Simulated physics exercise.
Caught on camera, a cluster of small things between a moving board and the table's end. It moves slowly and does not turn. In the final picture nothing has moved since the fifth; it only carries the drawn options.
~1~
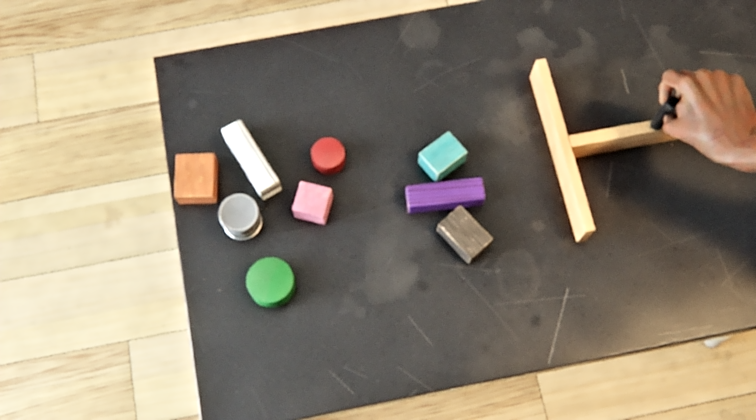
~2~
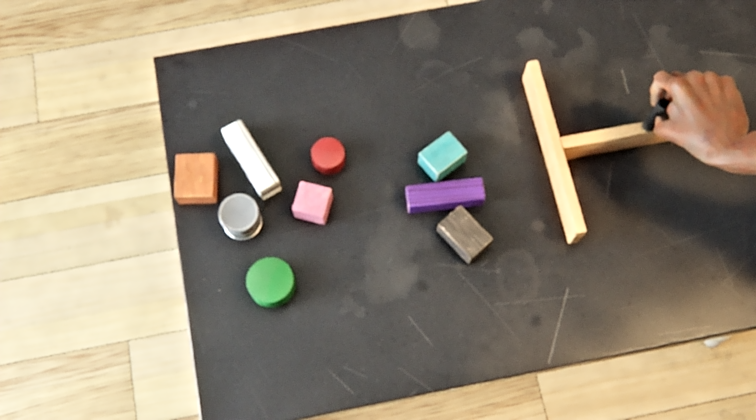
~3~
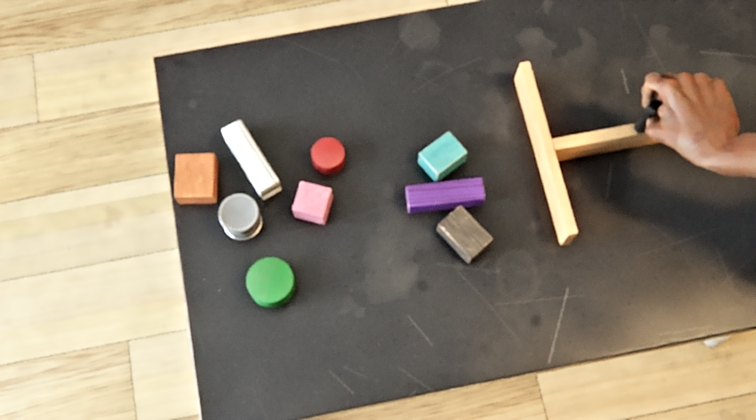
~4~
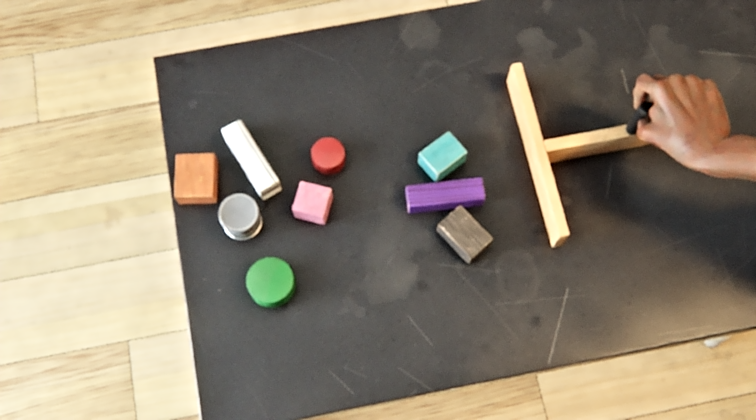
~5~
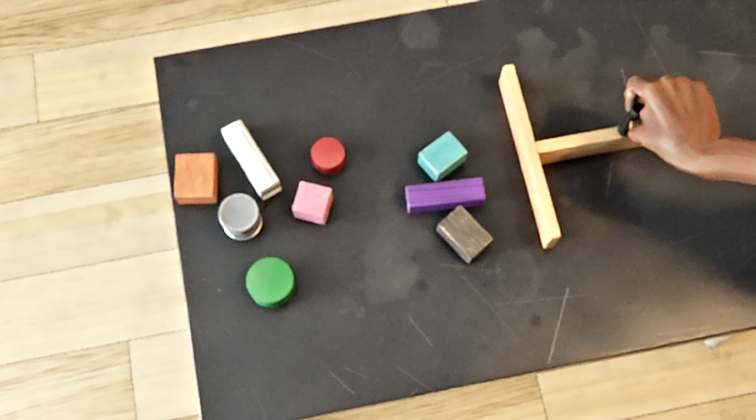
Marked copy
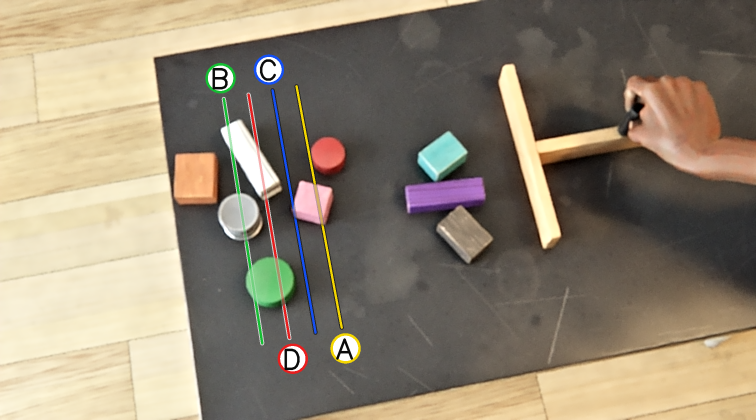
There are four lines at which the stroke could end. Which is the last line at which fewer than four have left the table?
It can go as far as B.
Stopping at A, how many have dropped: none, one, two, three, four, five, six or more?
The count is none.
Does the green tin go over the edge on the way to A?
No.
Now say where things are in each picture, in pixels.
The first picture shows board (565, 142); turquoise block (442, 157); white stick (252, 160).
The second picture shows board (557, 144); pink block (313, 203).
The third picture shows board (548, 145); purple stick (445, 196).
The fourth picture shows board (540, 147); red tin (328, 156).
The fifth picture shows board (531, 148); grey tin (241, 217); turquoise block (442, 157); white stick (252, 160).
On the copy, A at (318, 201); B at (242, 215); C at (293, 206); D at (268, 211).
On B. First, board (428, 167); black block (412, 243); turquoise block (397, 156).
Then, board (325, 187); grey tin (231, 216); white stick (232, 161).
Finally, board (242, 202); grey tin over the edge; orange block over the edge; three fallen.
By contrast, A is within the limit but short; C is within the limit but short; D is within the limit but short.
